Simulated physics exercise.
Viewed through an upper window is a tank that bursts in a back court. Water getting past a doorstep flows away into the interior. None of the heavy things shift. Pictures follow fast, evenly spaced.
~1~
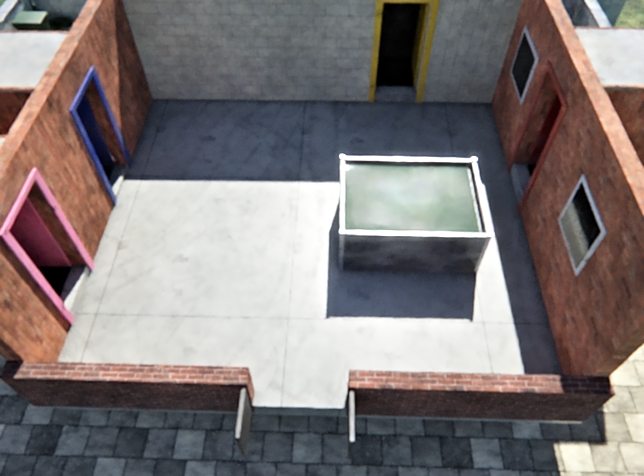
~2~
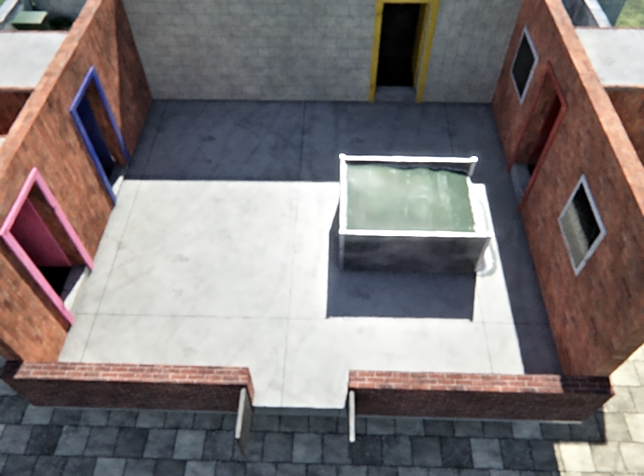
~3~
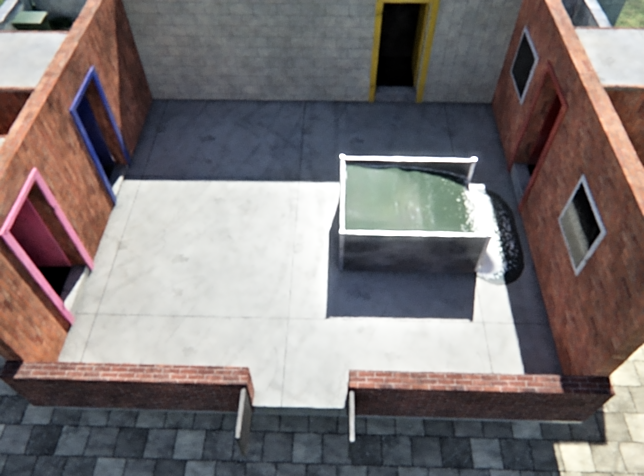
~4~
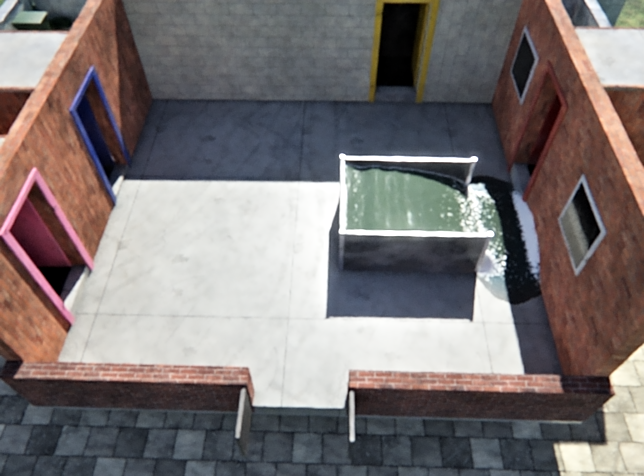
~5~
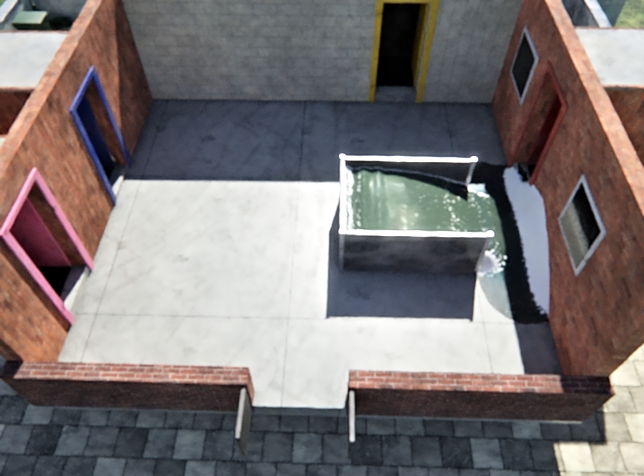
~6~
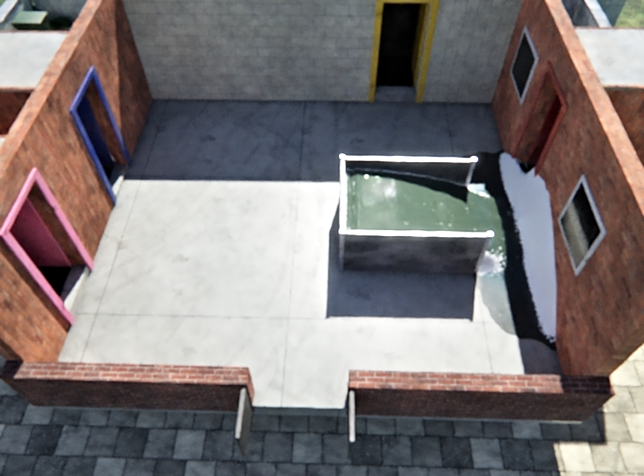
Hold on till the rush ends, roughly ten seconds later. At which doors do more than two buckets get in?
The yellow door ends up within two buckets. The red door ends up over two buckets. The blue door ends up over two buckets. The pink door ends up within two buckets.
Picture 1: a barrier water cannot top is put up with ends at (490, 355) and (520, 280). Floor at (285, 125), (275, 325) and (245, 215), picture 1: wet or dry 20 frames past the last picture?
Results in order: Swamped / swamped / bone-dry.
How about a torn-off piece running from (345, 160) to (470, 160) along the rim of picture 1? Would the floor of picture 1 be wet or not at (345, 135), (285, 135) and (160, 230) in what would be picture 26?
One after the other: Awash, flooded, not flooded.
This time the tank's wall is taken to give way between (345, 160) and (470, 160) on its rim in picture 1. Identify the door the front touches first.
It's the door marked yellow that comes first.
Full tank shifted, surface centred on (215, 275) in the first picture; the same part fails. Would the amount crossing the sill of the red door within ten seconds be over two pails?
Result for red: It doesn't reach it.
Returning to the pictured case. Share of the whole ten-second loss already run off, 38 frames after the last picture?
About 60 per cent.
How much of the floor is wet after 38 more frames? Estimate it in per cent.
I reckon around 95 %.
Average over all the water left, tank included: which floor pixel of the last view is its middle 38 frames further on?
It is around (318, 219).
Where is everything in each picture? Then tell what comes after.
Still water in the tank at (411, 197), in the first picture.
Water pours out at (471, 220) and has run to (481, 274), in the second picture.
Water pours out at (470, 223) and has run to (511, 277), in the third picture.
The front is at (539, 287), out from the gap at (470, 224), in the fourth picture.
Water pours out at (469, 225) and has run to (547, 317), in the fifth picture.
Water pours out at (469, 225) and has run to (555, 345), in the sixth picture.
A moment on, water covers 15 % of the floor; the yellow door not reached, the red door over two buckets in, the blue door not reached, the pink door not reached.
Next, water covers 25 % of the floor; the yellow door wet at the sill, nothing in, the red door over two buckets in, the blue door not reached, the pink door not reached.
Then, water covers 60 % of the floor; the yellow door wet at the sill, nothing in, the red door over two buckets in, the blue door not reached, the pink door not reached.
Later, water covers 95 % of the floor; the yellow door wet at the sill, nothing in, the red door over two buckets in, the blue door under two buckets in, the pink door wet at the sill, nothing in.
In the end, water covers 95 % of the floor; the yellow door wet at the sill, nothing in, the red door over two buckets in, the blue door far over two buckets in, the pink door wet at the sill, nothing in.
